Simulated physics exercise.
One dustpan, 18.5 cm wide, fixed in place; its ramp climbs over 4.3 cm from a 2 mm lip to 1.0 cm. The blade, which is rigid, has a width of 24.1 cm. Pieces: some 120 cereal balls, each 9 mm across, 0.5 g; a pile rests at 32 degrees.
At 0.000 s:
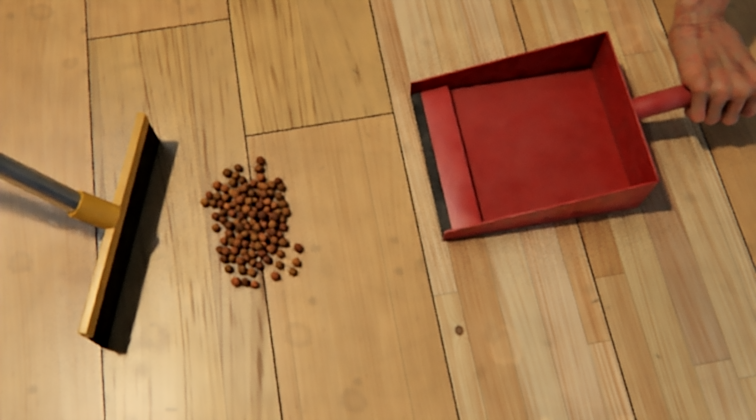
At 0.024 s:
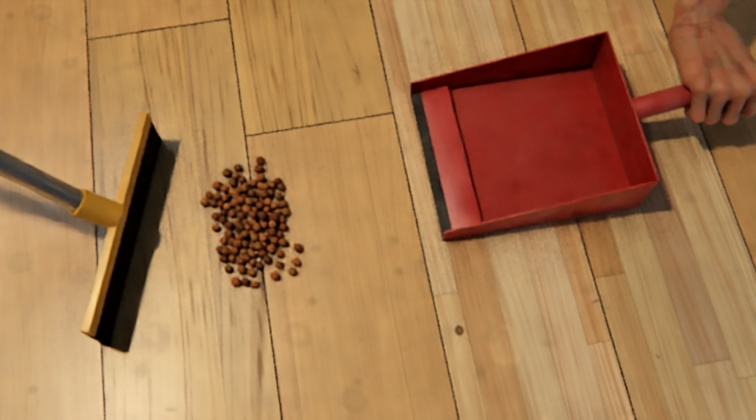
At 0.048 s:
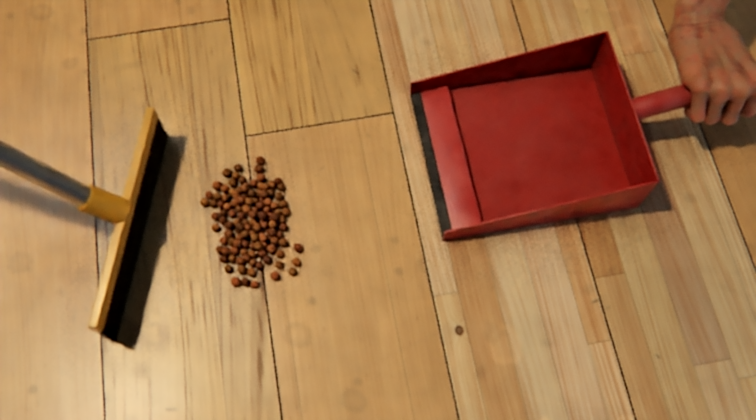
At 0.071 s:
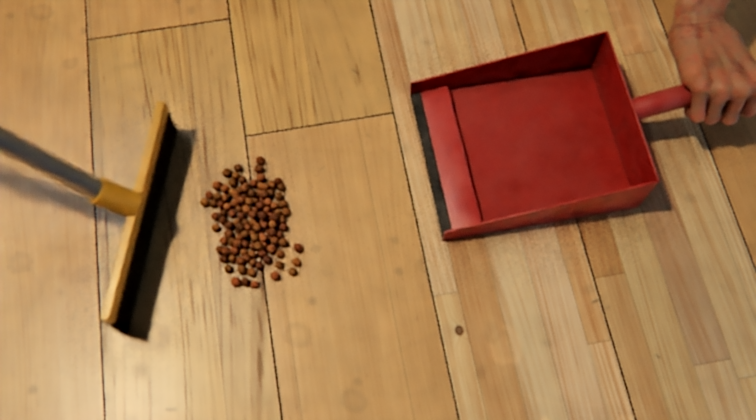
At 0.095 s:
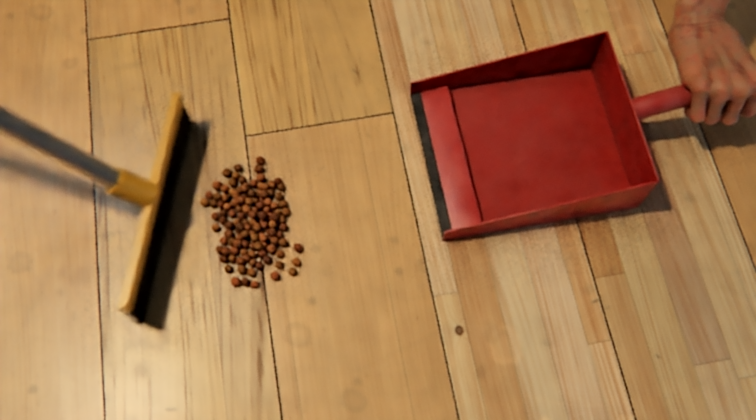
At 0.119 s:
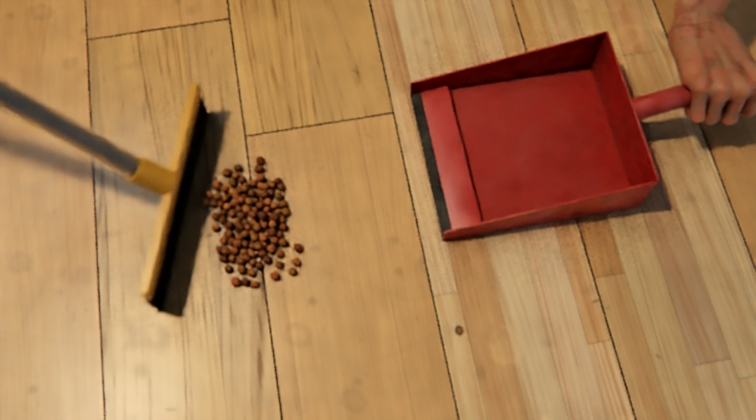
Yellow broom sliding slowly, then faster, rightward up to a heap of small brown balls, while a hand holds a red dustpan still.
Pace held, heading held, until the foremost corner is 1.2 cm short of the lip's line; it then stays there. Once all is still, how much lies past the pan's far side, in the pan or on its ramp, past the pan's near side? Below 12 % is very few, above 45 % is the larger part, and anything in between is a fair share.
Far side: Very few, pan: Very few, near side: A fair share.
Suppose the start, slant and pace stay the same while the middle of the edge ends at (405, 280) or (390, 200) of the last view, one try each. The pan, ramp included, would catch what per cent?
Some 15 per cent on the first try, 20 per cent on the second.
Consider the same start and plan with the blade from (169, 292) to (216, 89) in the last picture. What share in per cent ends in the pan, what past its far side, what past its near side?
Pan 25 % / far 5 % / near 30 %.
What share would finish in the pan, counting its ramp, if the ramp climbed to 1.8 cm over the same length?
I'd put it near 5 per cent, ramp counted.
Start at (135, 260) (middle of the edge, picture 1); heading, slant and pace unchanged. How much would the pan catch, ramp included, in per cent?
Estimate: Near 5 %.
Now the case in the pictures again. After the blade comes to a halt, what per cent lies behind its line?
Some 25 percent of it.
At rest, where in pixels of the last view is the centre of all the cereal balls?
After settling, the middle sits near (403, 198).
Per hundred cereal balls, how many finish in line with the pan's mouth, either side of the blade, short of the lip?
Roughly 70 in a hundred.
After 0.26 s, middle of the blade 15 cm from the lip; 0 % over the lip, far side 0 %, near side 10 %.
After 0.35 s, middle of the blade 8 cm from the lip; 0 % over the lip, far side 0 %, near side 20 %.
Then, at 0.58 s, middle of the blade 5 cm from the lip; 5 % over the lip, far side 5 %, near side 20 %.
At rest (1.2 s), far side 5 %, pan 5 %, near side 20 %, in front of the lip or behind the blade 70 %.
